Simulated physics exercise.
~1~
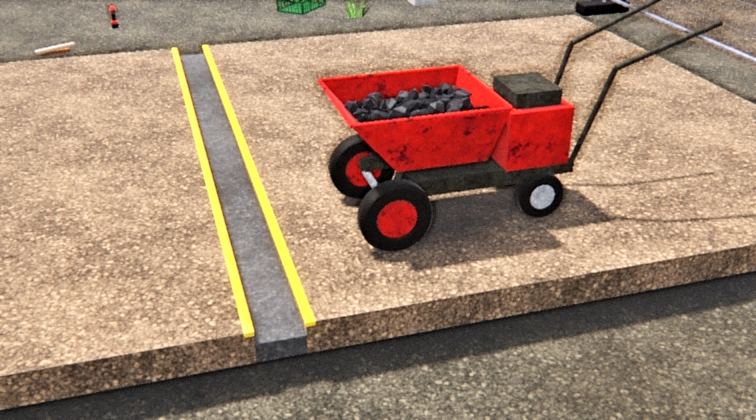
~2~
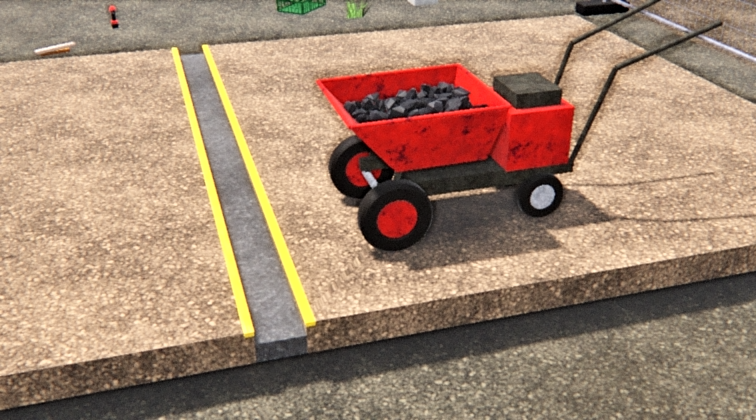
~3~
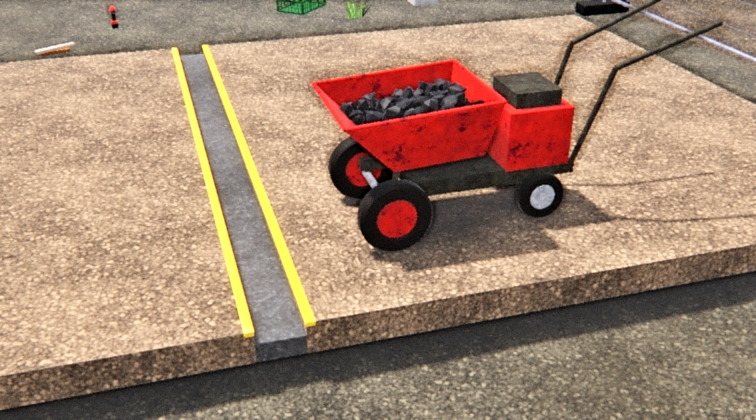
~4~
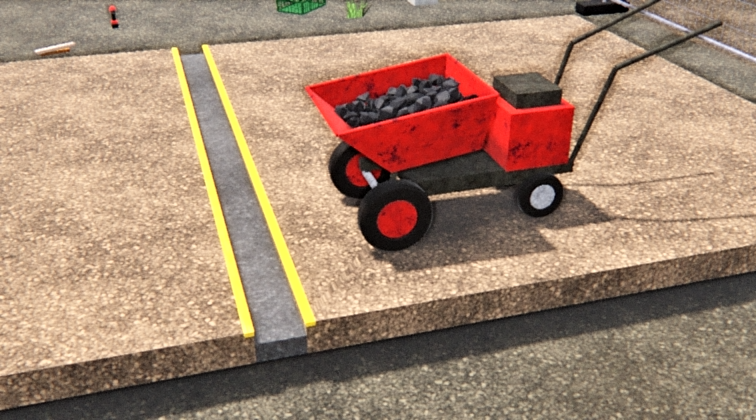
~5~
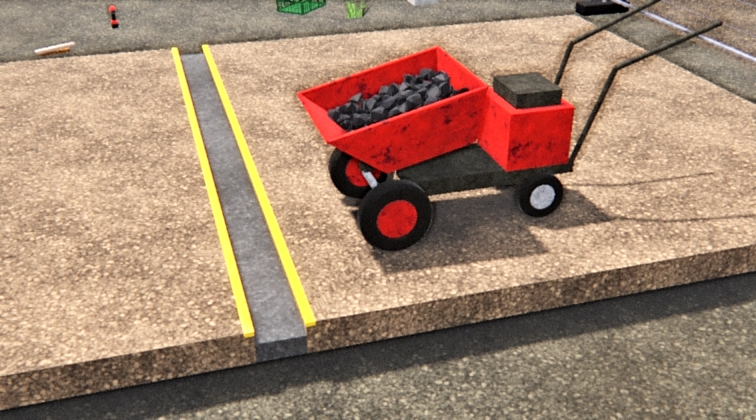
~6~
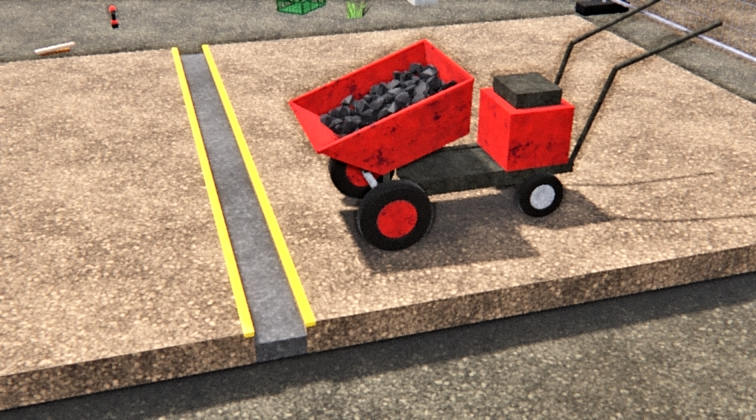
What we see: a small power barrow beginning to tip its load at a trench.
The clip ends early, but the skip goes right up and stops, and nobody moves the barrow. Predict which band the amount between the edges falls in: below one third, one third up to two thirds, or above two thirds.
The trench gets no less than a third and no more than two thirds.
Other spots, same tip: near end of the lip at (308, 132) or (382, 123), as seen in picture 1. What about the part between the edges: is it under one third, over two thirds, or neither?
Log - stop 1: Less than a third. Stop 2: In the middle band.
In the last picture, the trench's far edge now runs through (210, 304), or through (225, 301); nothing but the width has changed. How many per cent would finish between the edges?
I'd expect close to 70 in a hundred and then close to 60 in a hundred.
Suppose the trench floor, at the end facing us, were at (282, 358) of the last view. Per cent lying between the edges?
That would give roughly 70 percent.
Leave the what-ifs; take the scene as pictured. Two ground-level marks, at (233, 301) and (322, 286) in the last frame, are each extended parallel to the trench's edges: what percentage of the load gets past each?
Result, first then second: 10 %, 70 %.
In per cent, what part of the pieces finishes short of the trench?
About 0 %.
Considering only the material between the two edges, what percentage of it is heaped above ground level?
I'd say around 50 percent.
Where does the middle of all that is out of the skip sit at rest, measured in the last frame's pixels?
Last view, centre at rest - approx. (246, 238).
Soon after the last picture, skip tipped steeply; all in the skip.
A little later, skip tipped right over; about two thirds in the skip; about a third in or heaped over the trench; a small part beyond it.
Later still, skip tipped right over; about a third in the skip; a stray few short of the trench; about half in or heaped over the trench; about a quarter beyond it.
At rest, skip tipped right over; about a third in the skip; a stray few short of the trench; about half in or heaped over the trench; about a quarter beyond it.
